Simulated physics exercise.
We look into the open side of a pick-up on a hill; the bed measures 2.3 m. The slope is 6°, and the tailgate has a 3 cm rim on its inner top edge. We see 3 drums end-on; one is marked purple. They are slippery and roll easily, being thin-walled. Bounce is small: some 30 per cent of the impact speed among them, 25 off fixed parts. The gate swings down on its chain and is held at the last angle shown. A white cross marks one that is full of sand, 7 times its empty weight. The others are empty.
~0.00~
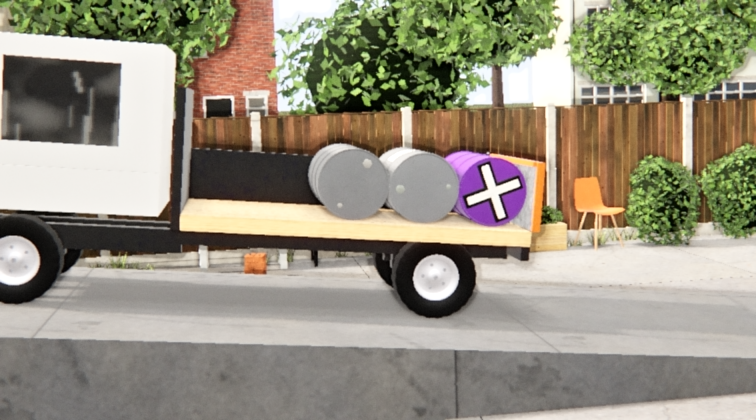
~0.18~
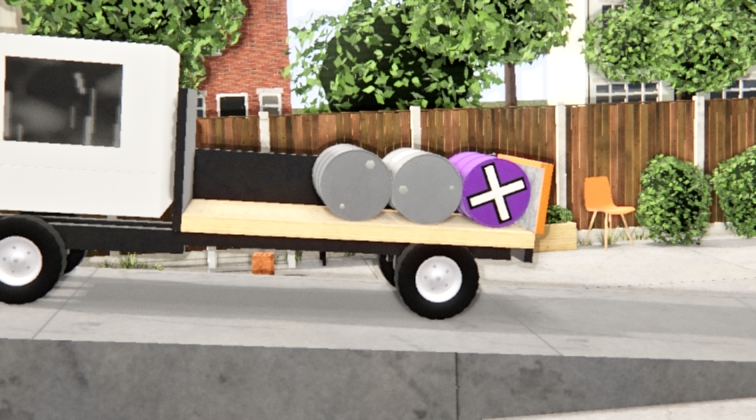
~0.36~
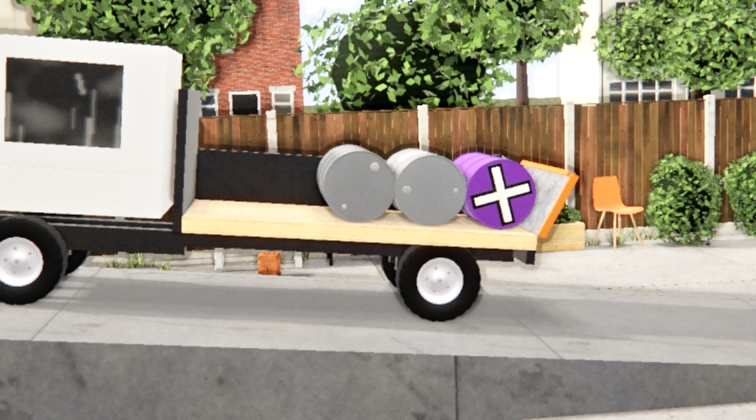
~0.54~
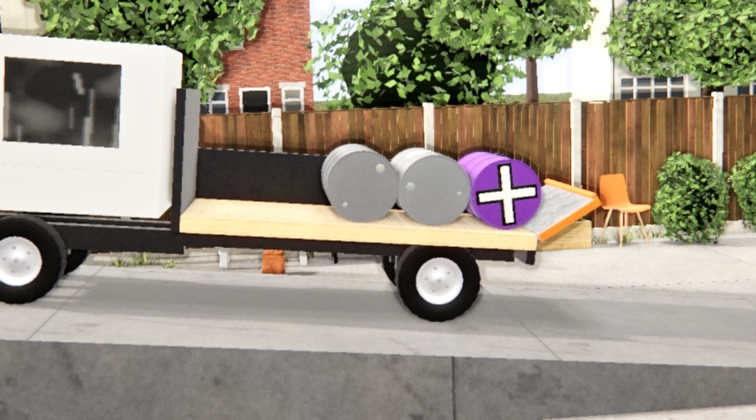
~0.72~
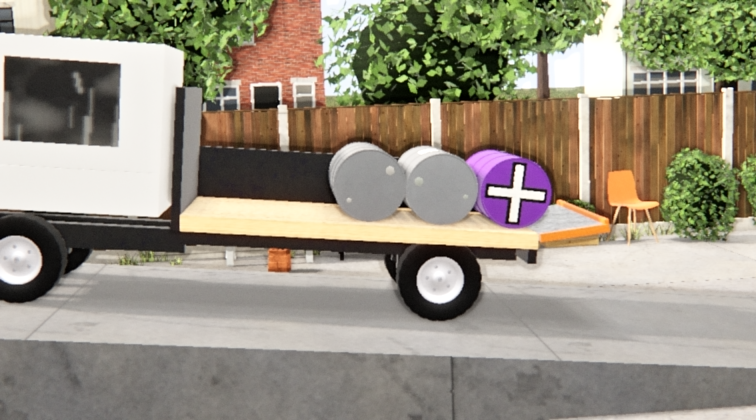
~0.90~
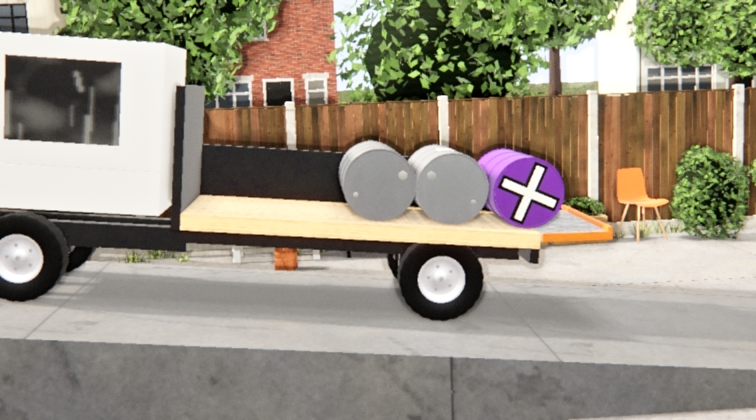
The orange-edged tailgate swings down at the right while the purple and grey drums roll right.
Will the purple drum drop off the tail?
Purple stays with the vehicle.
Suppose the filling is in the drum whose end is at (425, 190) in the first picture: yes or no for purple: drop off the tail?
Then purple yes.
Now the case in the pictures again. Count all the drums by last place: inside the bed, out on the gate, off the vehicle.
2, 1 and 0.
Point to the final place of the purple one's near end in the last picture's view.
Around (583, 192).
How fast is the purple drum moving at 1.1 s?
Near 0.5 m/s.
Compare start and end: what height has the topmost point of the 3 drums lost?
About 5 cm.
After 1.1 s, purple is on the gate, 5 cm past the hinge, rolling right; 0 of 3 are out.
After 1.3 s, purple is on the gate, 15 cm past the hinge, rolling right; 0 of 3 are out.
After 2.6 s, purple is on the gate, 25 cm past the hinge; 0 of 3 are out.
At rest (4.9 s), purple is on the gate, 30 cm past the hinge; 0 of 3 are out.
